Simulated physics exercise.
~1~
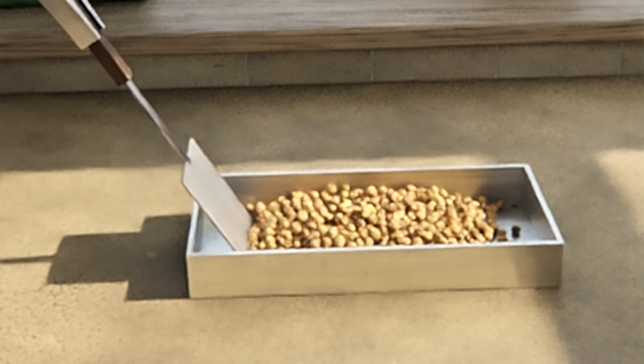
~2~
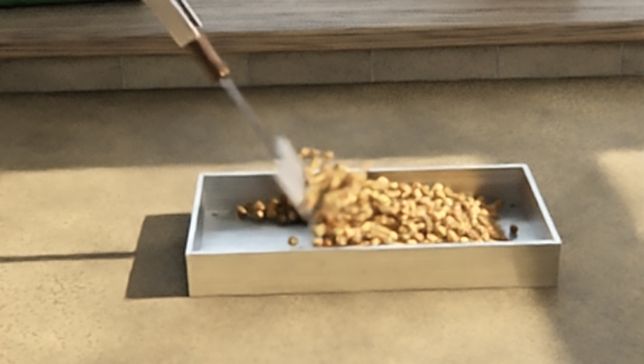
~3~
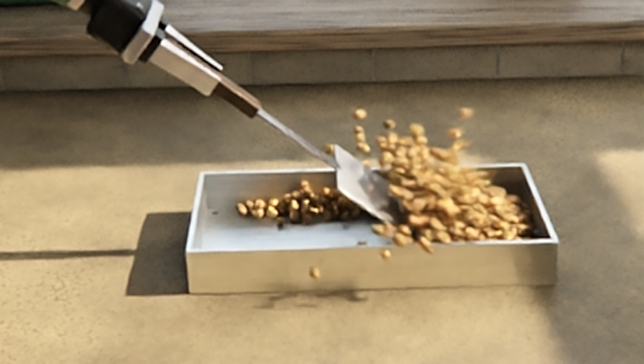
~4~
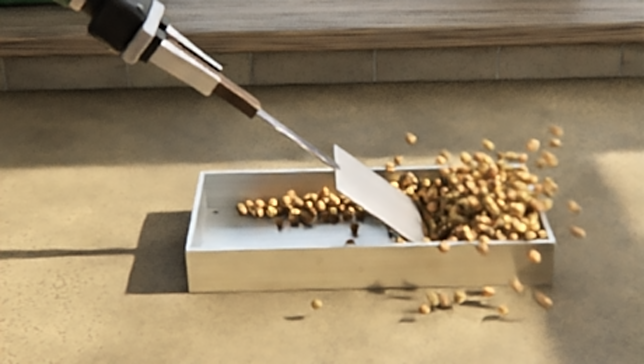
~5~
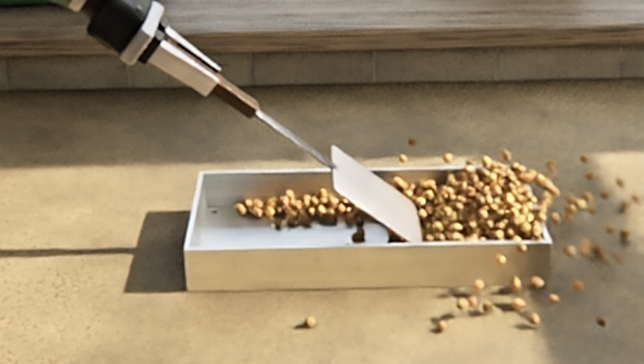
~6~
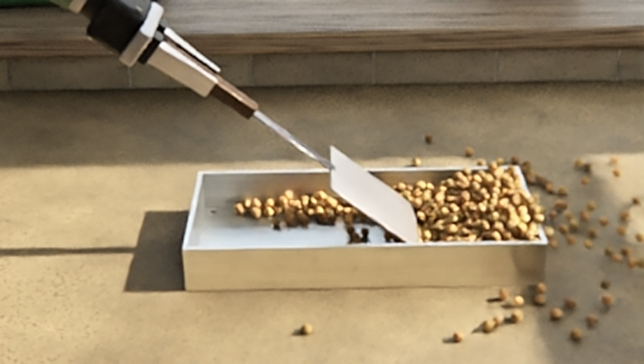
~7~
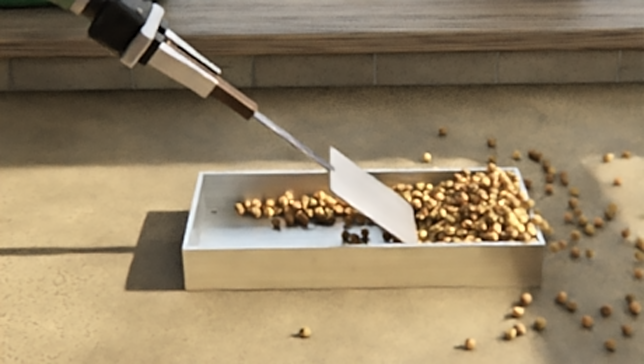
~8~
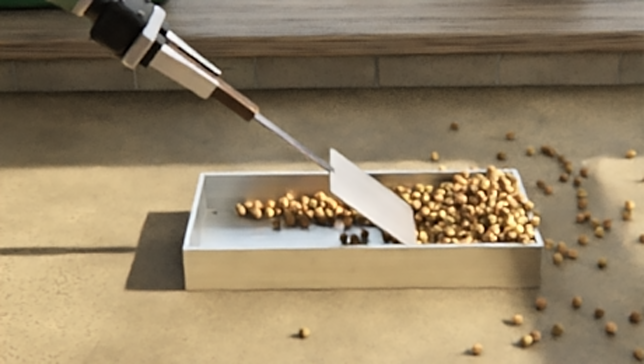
A robotic arm reaching in from the upper left holds a flat, pale spatula inside a shallow silver tray of golden-brown dried chickpeas, set on a sunlit tan surface before a wooden ledge and seen from slightly above. The blade sweeps right, pushing the heap along and leaving a small strip of chickpeas behind it. As the spatula tilts and stops past the middle, chickpeas fly up and spill over the right end and front edge. They scatter and roll across the surface. Finally the blade rests tilted against the heap crowded at the right, with most chickpeas still in the tray.
